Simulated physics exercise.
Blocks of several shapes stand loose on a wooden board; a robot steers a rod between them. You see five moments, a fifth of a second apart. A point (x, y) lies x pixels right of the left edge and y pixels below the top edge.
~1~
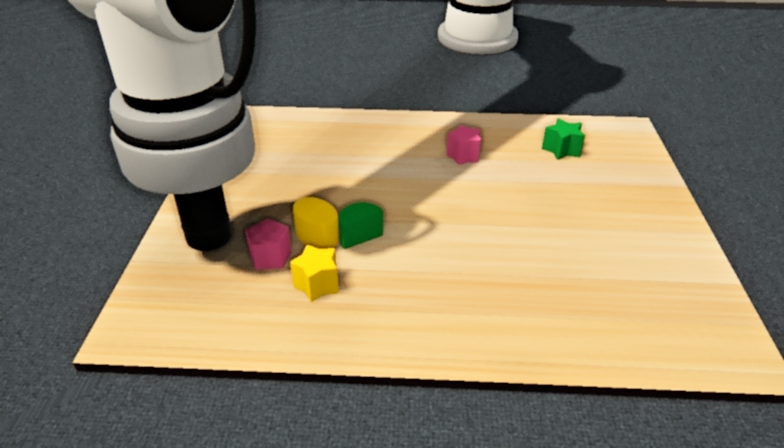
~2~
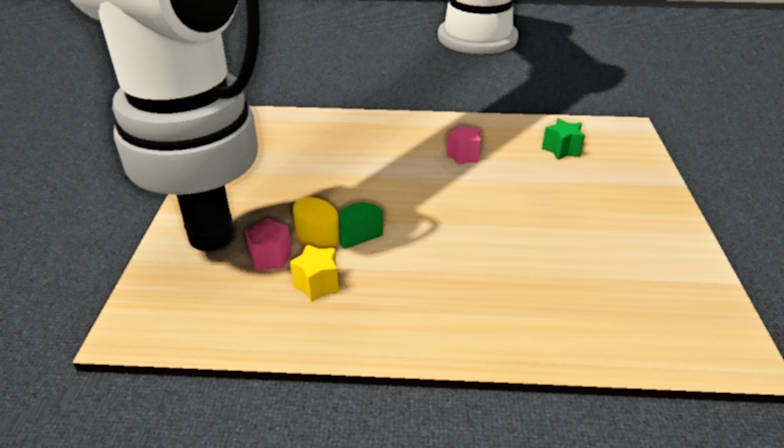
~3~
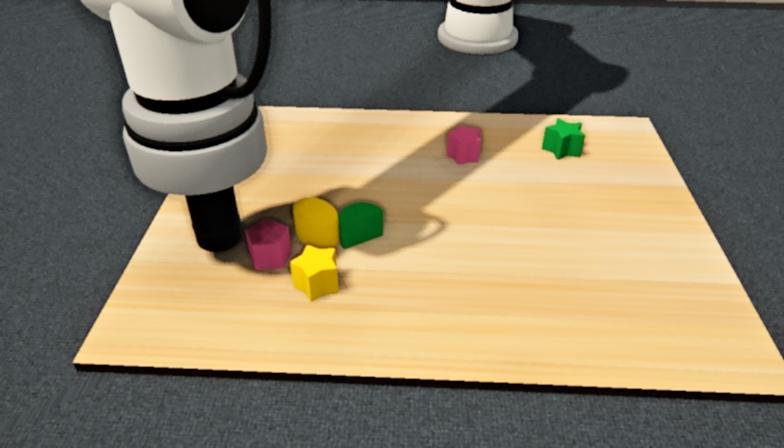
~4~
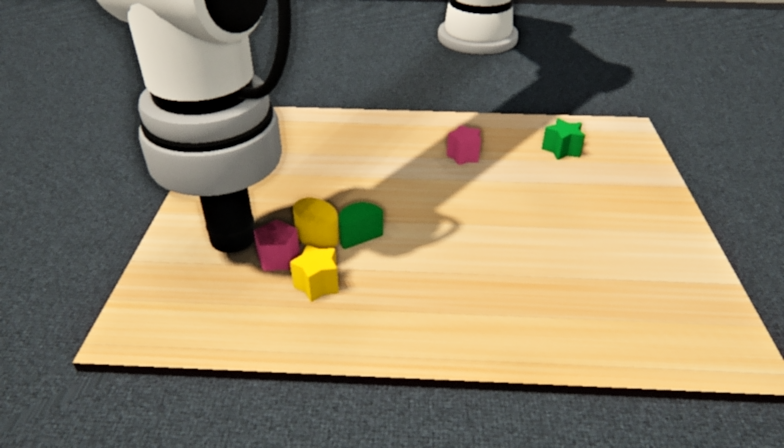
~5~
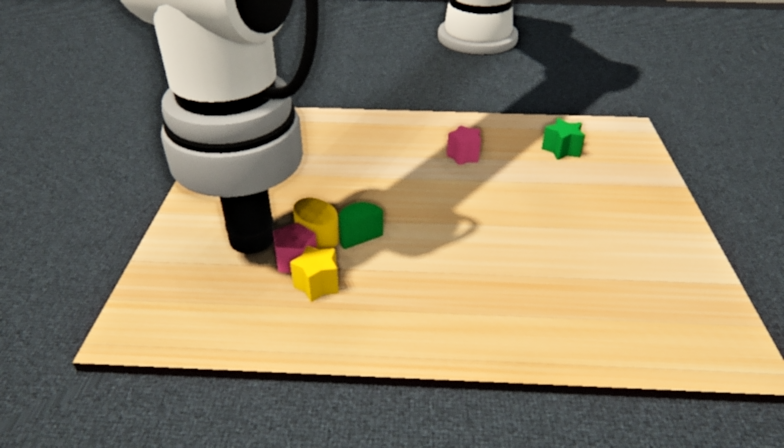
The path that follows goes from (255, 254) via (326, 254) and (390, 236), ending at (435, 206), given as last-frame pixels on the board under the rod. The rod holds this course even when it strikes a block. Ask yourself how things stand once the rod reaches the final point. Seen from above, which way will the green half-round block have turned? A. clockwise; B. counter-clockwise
The correct letter is B.
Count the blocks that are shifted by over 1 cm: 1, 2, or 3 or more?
Answer: Three or more.
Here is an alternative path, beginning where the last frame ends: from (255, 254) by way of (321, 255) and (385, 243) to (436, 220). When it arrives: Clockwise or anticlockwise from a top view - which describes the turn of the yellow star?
Viewed from the top, it goes clockwise.
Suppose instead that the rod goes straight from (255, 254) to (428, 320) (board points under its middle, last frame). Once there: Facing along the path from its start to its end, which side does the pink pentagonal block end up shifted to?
It's set to shift left.
What follows on the original path. One third of the way, rod (326, 240); pink pentagonal block (357, 246), turned 60° clockwise; yellow oval (332, 203), turned 40° anticlockwise; yellow star (334, 271), turned 75° clockwise; green half-round block (375, 209).
Two thirds of the way, rod (392, 222); pink pentagonal block (373, 248), turned 90° clockwise; yellow oval (336, 201), turned 55° anticlockwise; yellow star (334, 271), turned 75° clockwise; green half-round block (409, 188), turned 55° anticlockwise.
At the end, rod (436, 193); pink pentagonal block (373, 248), turned 90° clockwise; yellow oval (336, 201), turned 55° anticlockwise; yellow star (334, 271), turned 75° clockwise; green half-round block (428, 163), turned 135° anticlockwise.
